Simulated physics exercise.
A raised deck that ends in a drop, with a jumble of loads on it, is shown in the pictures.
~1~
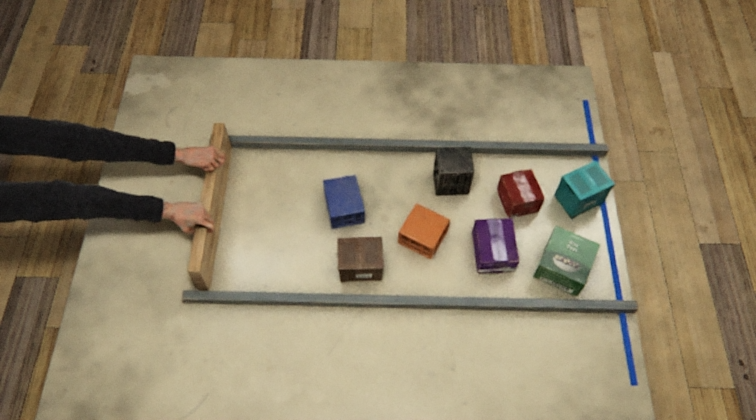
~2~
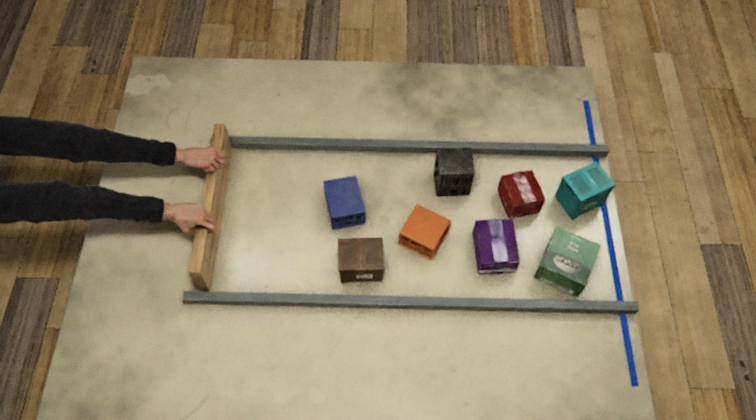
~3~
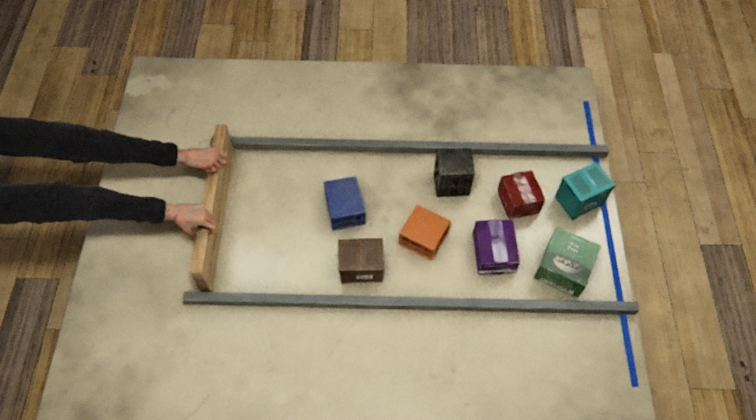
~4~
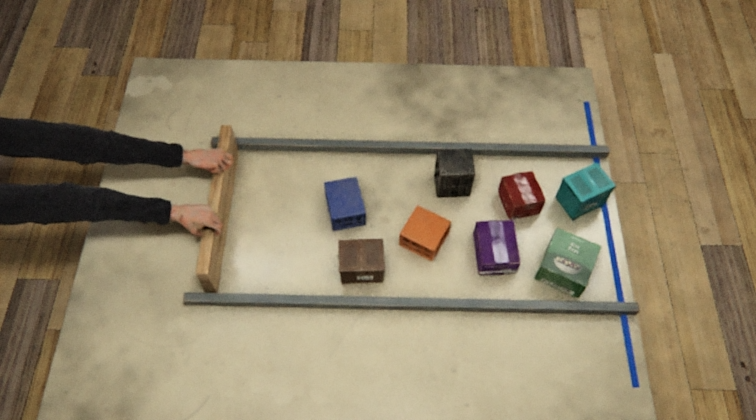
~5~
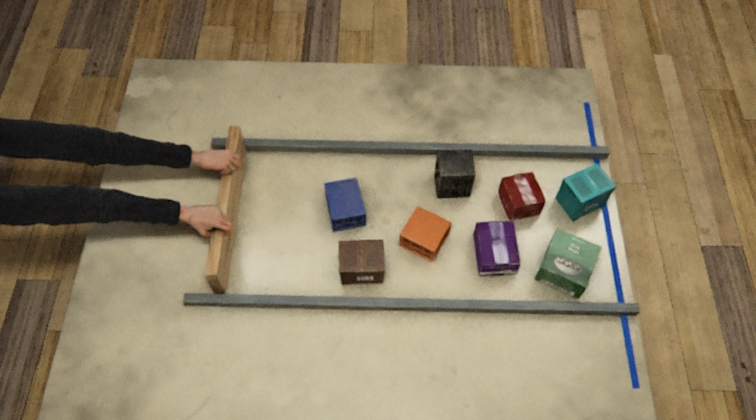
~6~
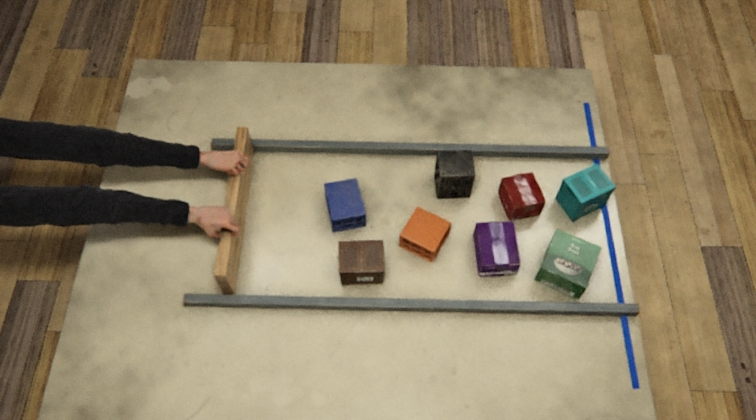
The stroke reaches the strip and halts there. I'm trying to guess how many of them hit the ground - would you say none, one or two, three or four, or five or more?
I would say five or more.
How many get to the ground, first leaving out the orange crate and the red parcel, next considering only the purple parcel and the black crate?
That makes 6 fallen, then 6 fallen in the other try.
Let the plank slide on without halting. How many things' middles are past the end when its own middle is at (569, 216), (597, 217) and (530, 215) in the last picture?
Over the end: 3, 5, 1.
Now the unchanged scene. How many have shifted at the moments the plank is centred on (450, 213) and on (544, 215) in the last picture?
So 6, and at the other place 8.
Soon after, none off yet; turquoise tote at rest near (584, 193); green box at rest near (568, 264); red parcel at rest near (521, 197).
Then, none off yet; turquoise tote at rest near (584, 193); green box moved a little near (577, 268); red parcel at rest near (521, 197).
Further on, one off so far; turquoise tote moved about its own width near (627, 197); green box falling near (649, 321); red parcel moved well along near (588, 197).
By the end, the number that fall off is five or more; fallen, blue crate, brown tote, orange crate, black crate, purple parcel, red parcel, green box and turquoise tote.
